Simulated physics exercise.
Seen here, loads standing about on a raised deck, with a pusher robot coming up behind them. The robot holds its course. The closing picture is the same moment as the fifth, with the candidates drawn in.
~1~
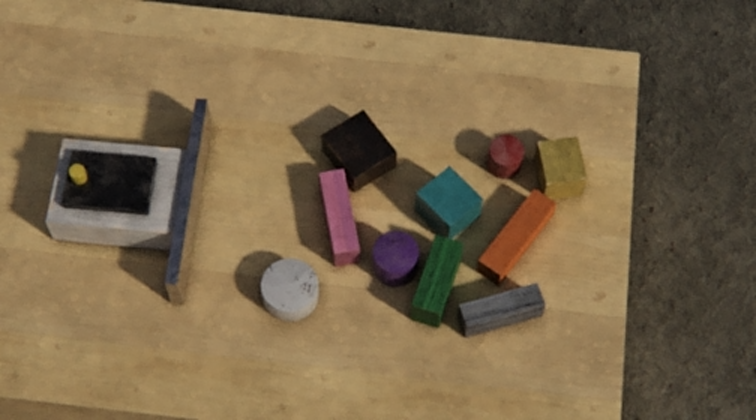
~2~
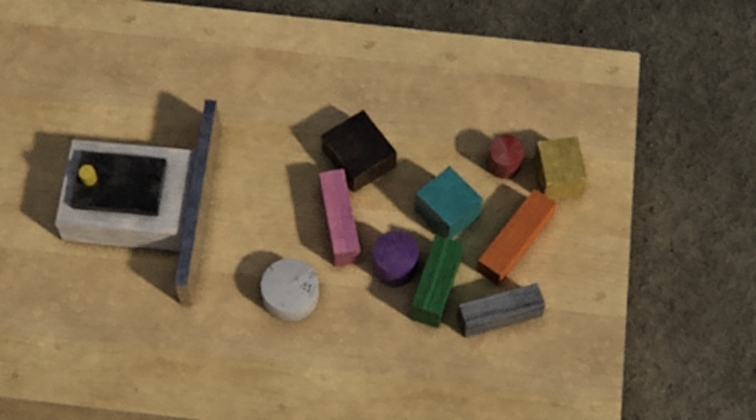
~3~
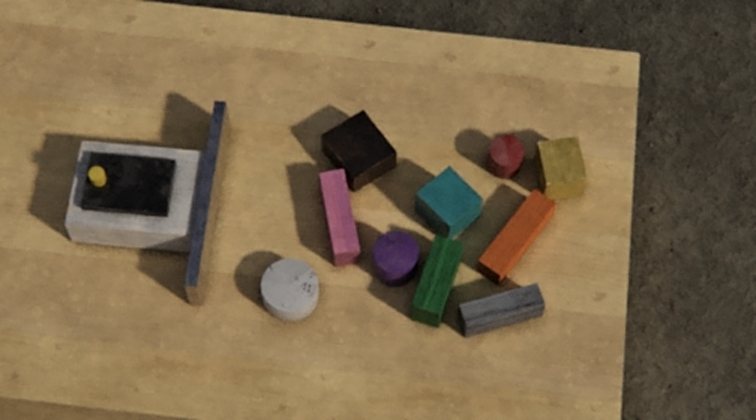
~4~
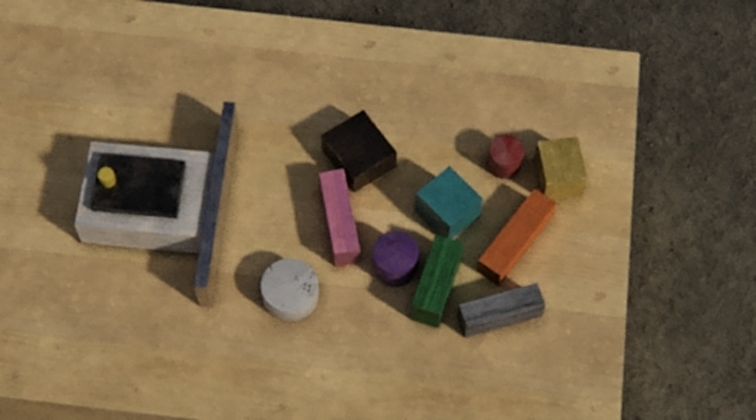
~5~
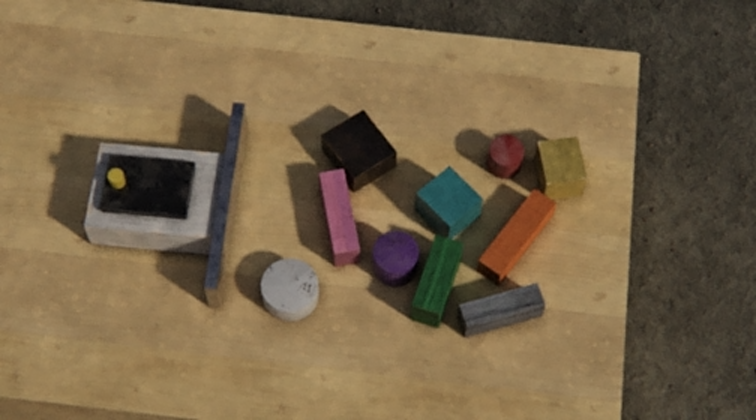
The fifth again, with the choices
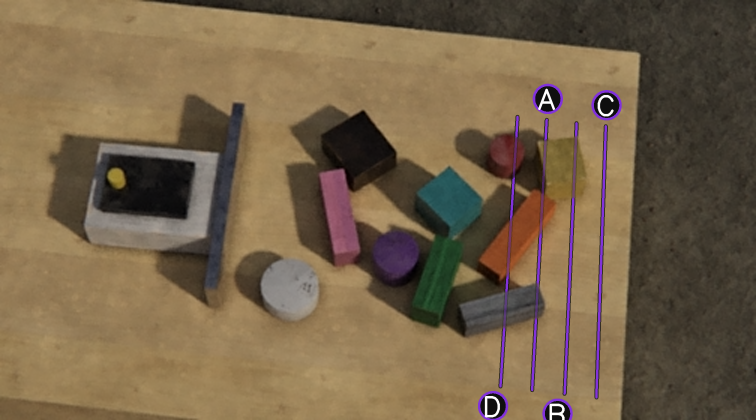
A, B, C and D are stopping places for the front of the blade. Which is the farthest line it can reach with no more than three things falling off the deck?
Line A.
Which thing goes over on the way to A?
It is the grey stick.
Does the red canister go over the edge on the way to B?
No.
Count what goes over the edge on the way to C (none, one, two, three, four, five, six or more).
In all, six or more.
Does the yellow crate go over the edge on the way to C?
Yes.
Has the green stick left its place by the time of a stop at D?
By then, yes.
On the marked copy, A at (540, 250); B at (571, 253); C at (601, 256); D at (509, 246).
Following A. Soon after the start, robot (267, 199); white canister (364, 297); black crate (390, 158).
Later, robot (381, 212); yellow crate (568, 166); grey stick (551, 330).
In the end, robot (468, 221); grey stick over the edge; orange stick (627, 245); one fallen.
As for the rest, B drops four; C drops eight; D is within the limit but short.
